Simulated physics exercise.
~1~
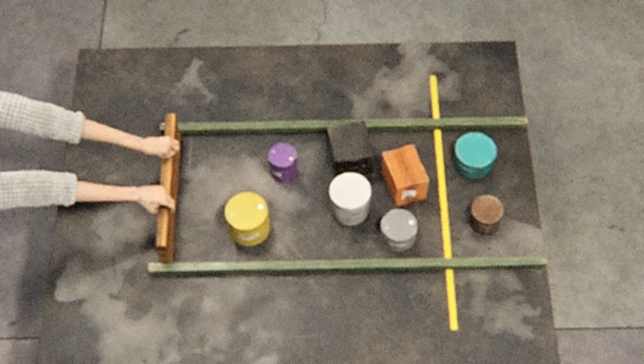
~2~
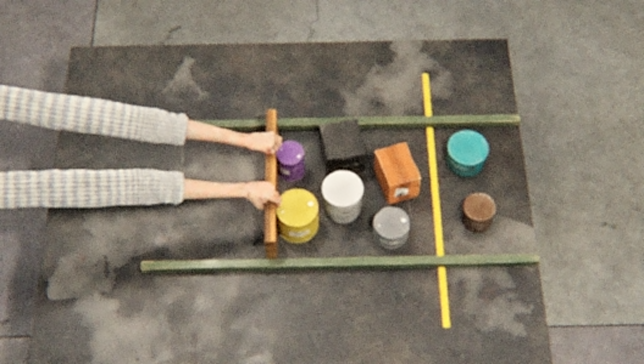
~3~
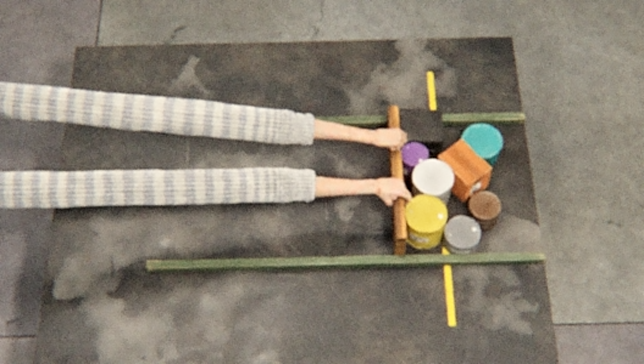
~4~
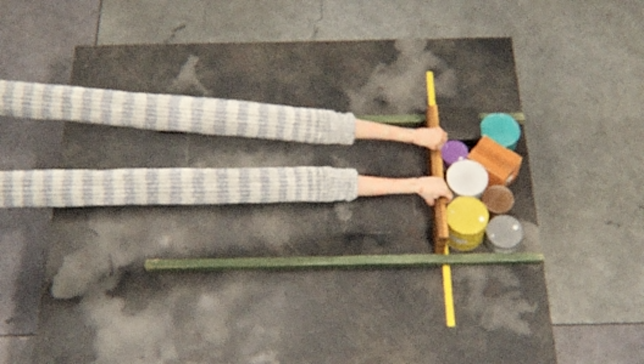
On a low, dark, mottled platform over a grey floor, seen from above with a slight sway, colourful tubs and boxes stand between two green battens. Two arms in striped sleeves hold a wooden plank upright at the left, with yellow and purple canisters nearest, white, black, orange and grey things in the middle, and turquoise and brown pails beyond a yellow tape. The hands push the plank right, reaching the canisters first. The others are then swept along into a tight cluster, crowding the pails. The plank halts at the tape, with the bunch near the right edge and nothing fallen off.
